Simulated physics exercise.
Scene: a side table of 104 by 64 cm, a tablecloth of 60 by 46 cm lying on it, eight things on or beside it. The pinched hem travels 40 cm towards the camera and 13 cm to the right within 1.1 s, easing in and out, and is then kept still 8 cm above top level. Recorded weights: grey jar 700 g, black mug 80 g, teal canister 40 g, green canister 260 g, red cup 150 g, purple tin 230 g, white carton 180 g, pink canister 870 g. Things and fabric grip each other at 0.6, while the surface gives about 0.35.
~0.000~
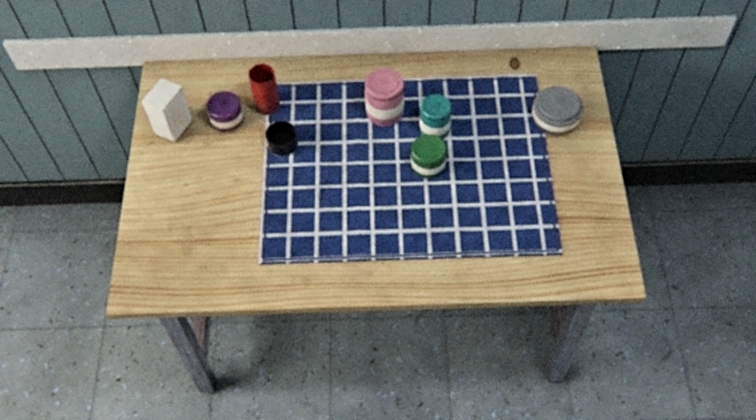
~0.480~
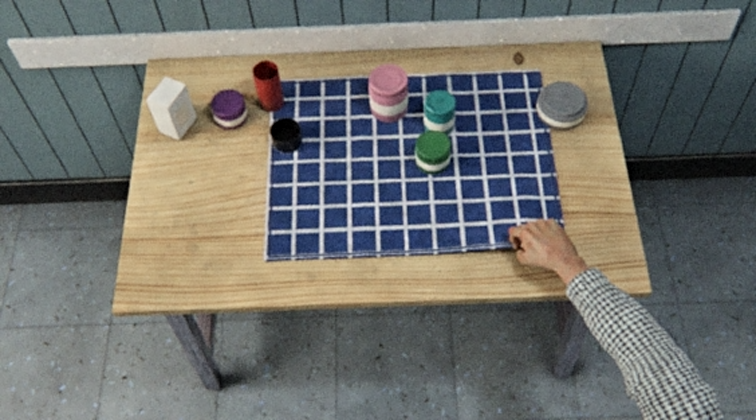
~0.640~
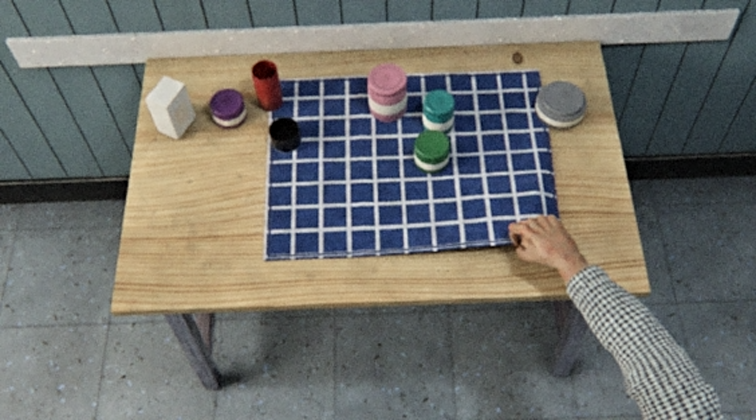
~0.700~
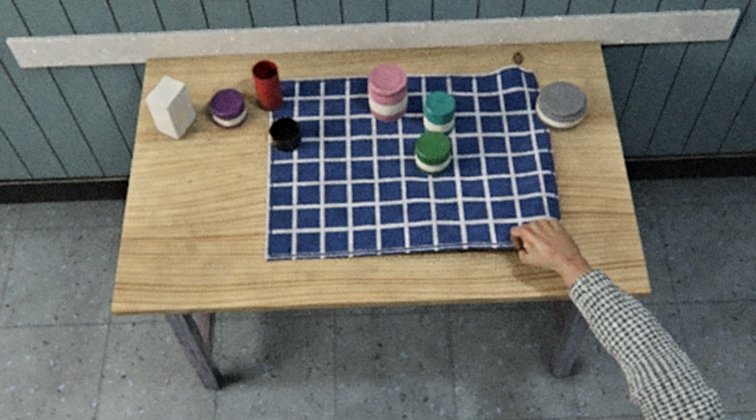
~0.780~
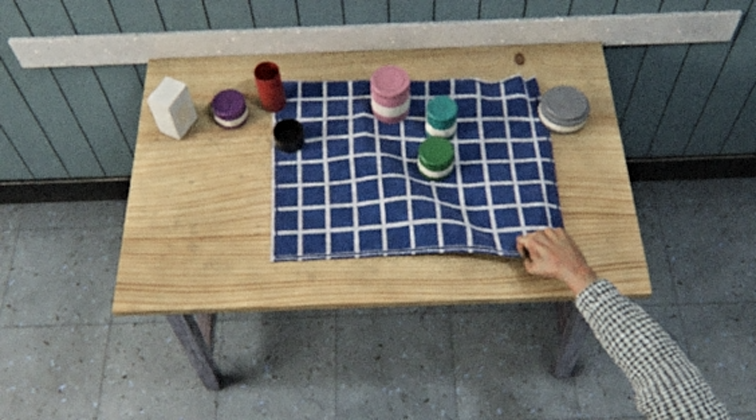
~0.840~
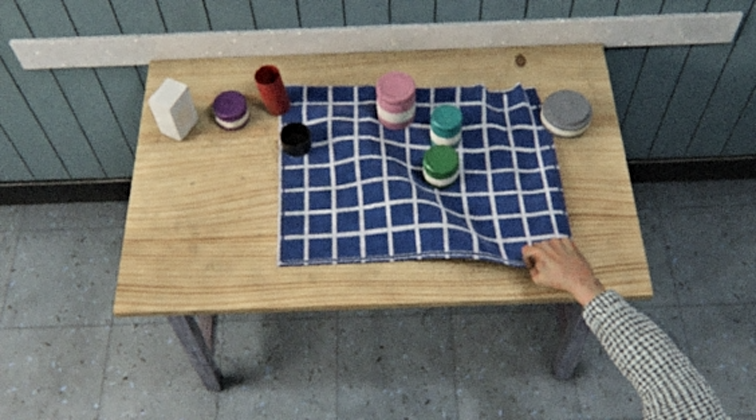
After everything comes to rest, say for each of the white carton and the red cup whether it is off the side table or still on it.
White carton: Still on; red cup: Still on.
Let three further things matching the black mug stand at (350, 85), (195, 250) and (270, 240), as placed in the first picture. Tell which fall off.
Still on top, still on top, off the top.
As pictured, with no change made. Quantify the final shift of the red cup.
Net shift, approx.: Red cup = 2 cm.
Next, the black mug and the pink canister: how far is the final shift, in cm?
The black mug shifts 45 cm and the pink canister shifts 50 cm.
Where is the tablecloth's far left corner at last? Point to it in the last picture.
(386, 219) or thereabouts.
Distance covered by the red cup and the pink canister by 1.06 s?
The red cup is about 2 cm off and the pink canister about 15 cm.
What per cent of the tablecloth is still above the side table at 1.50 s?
Share within the edges: Approx. 45 %.
After 1.1 s, 90 % of the tablecloth is still over the top; red cup 2 cm off its start, green canister 17 cm off its start, teal canister 16 cm off its start.
After 1.3 s, 70 % of the tablecloth is still over the top; red cup 1 cm off its start, green canister 29 cm off its start, teal canister 28 cm off its start.
After 1.5 s, 45 % of the tablecloth is still over the top; red cup 1 cm off its start at (273, 75), green canister 43 cm off its start at (548, 319), teal canister 41 cm off its start at (553, 256).
After 1.7 s, 35 % of the tablecloth is still over the top; red cup 2 cm off its start, teal canister 50 cm off its start, green canister 47 cm off its start.
After 3.3 s, 30 % of the tablecloth is still over the top; red cup 2 cm off its start at (274, 76), white carton 0 cm off its start at (168, 93), teal canister 51 cm off its start at (573, 318), pink canister 48 cm off its start at (521, 254).
